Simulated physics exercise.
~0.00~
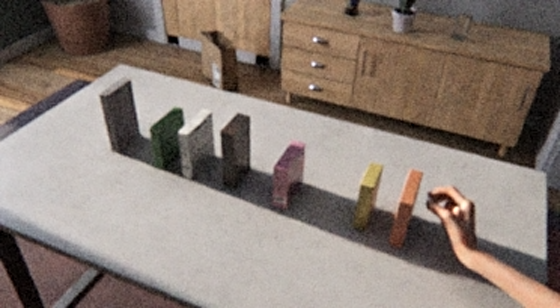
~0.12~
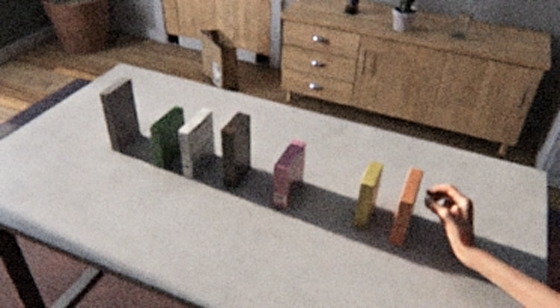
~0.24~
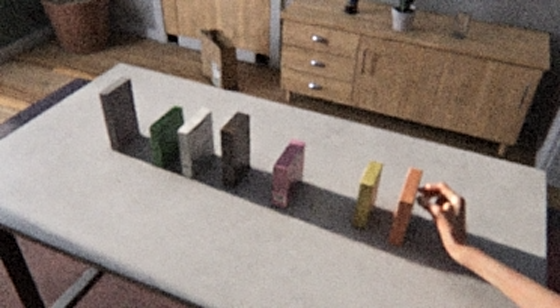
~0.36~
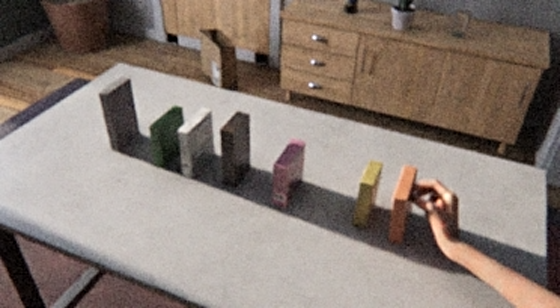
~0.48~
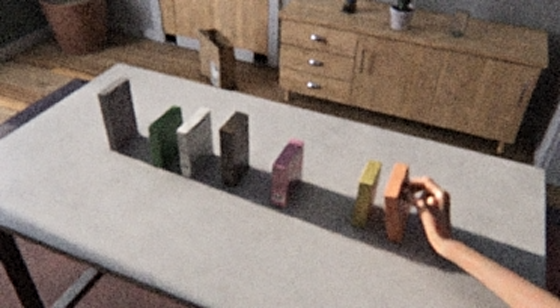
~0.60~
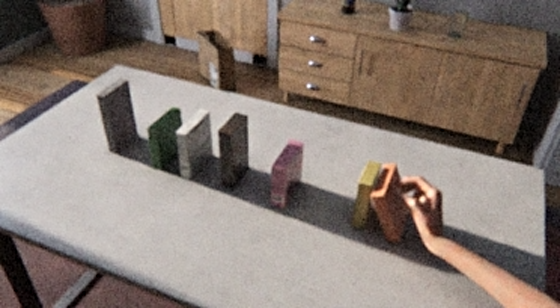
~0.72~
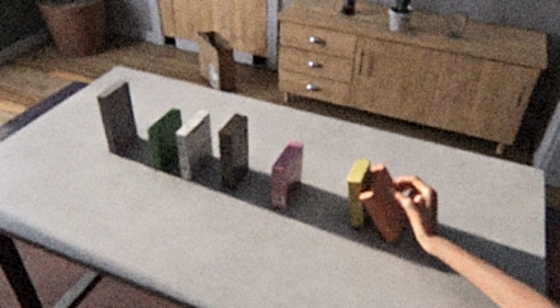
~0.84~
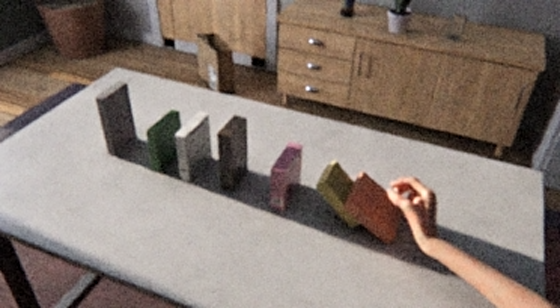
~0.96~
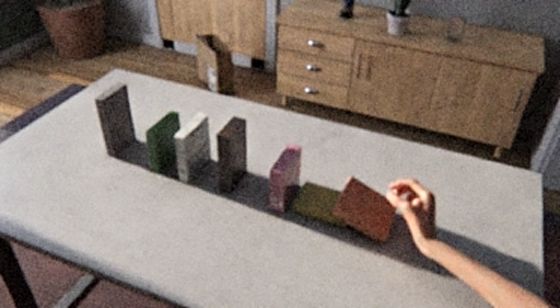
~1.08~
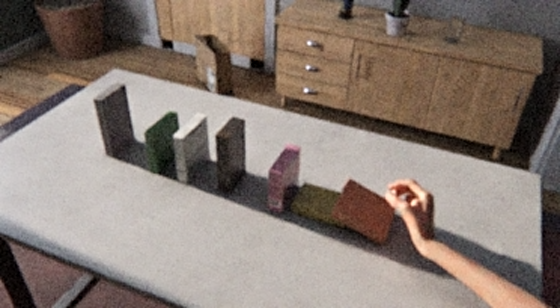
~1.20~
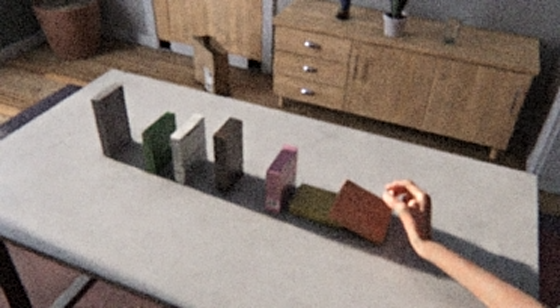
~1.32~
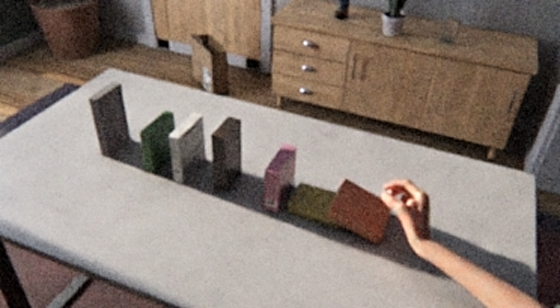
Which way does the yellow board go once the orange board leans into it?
The yellow board moves to the left, tipping over toward the pink packet.
